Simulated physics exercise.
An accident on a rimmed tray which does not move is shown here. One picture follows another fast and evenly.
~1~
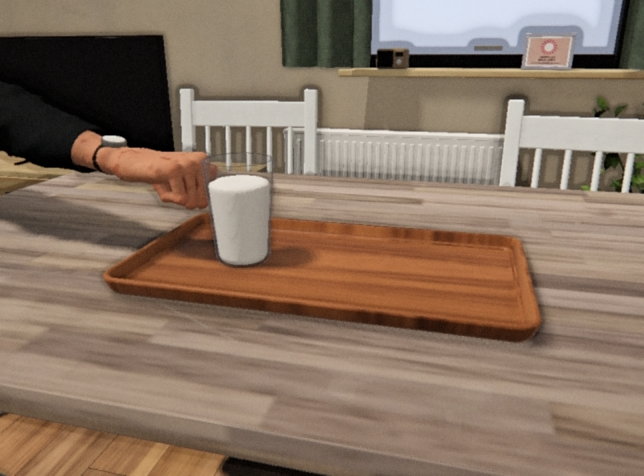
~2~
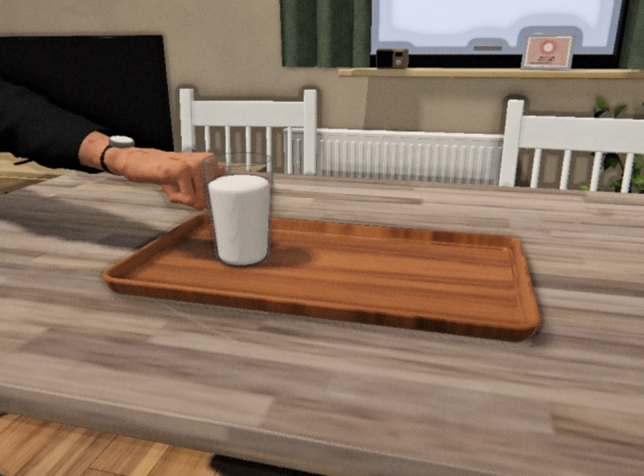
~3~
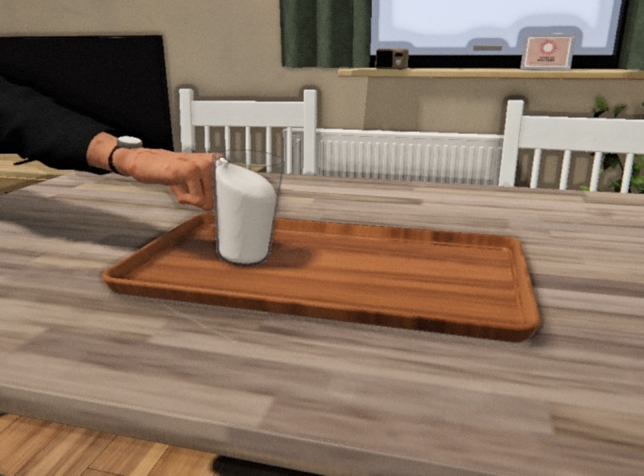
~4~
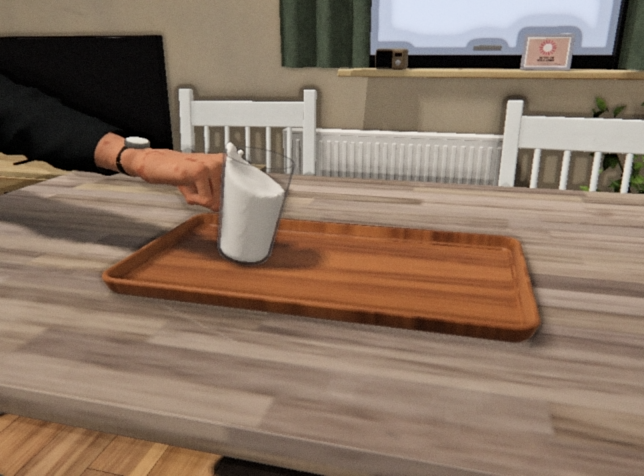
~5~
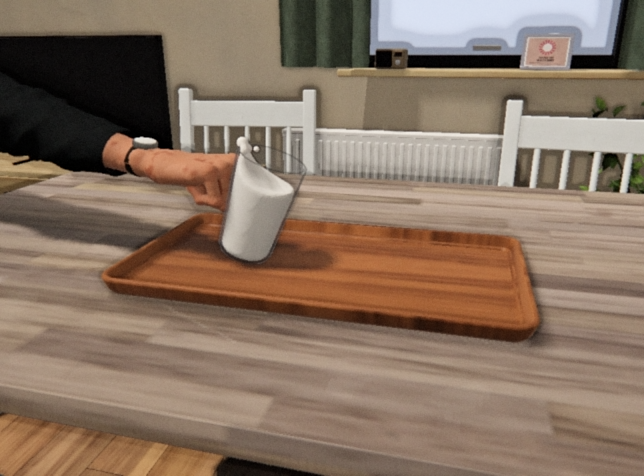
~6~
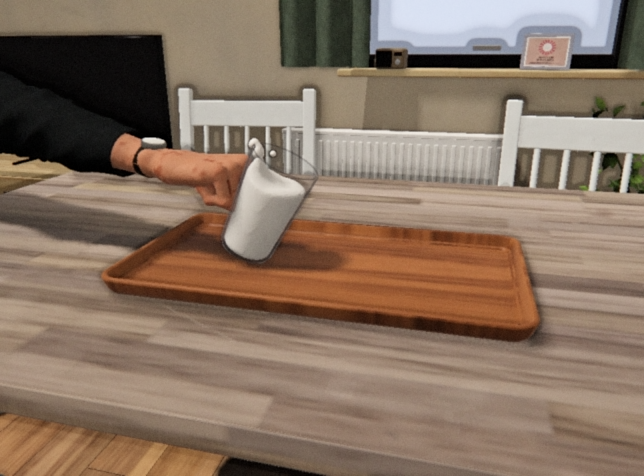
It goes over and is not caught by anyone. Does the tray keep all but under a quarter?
No, over a quarter goes past its edge.
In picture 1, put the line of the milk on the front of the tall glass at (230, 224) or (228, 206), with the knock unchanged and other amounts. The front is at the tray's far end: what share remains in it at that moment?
50 % and 55 %.
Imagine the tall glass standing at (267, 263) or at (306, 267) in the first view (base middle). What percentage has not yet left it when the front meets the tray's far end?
It would be around 60 per cent, and then around 70 per cent.
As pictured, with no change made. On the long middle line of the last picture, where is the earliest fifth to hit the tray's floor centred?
Roughly at pixel (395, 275) in the last picture.
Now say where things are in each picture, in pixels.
In the first picture, tilt 0°; right rim (270, 163); surface from (214, 180) to (269, 183); the tray's far rim is at (527, 276); the tray is clear ahead.
In the second picture, tilt 0°; right rim (270, 163); surface from (214, 180) to (269, 183).
In the third picture, tilt 6°; right rim (280, 165); surface from (221, 159) to (270, 187).
In the fourth picture, tilt 13°; right rim (291, 168); surface from (231, 148) to (284, 192).
In the fifth picture, tilt 20°; right rim (303, 173); surface from (238, 182) to (294, 190).
In the sixth picture, tilt 27°; right rim (315, 179); surface from (242, 192) to (306, 189).
A moment on, the tall glass is falling and 96 per cent is in the glass, 0 on the tray and 4 above or beyond its rim.
Next, the tall glass lies on its side and 58 per cent is in the glass, 32 on the tray and 10 above or beyond its rim.
Then the tall glass lies on its side and 30 per cent is in the glass, 52 on the tray and 18 above or beyond its rim.
Later the tall glass lies on its side and 15 per cent is in the glass, 42 on the tray and 43 above or beyond its rim.
Finally, 58 per cent is held by tray and glass, 42 is off the tray.
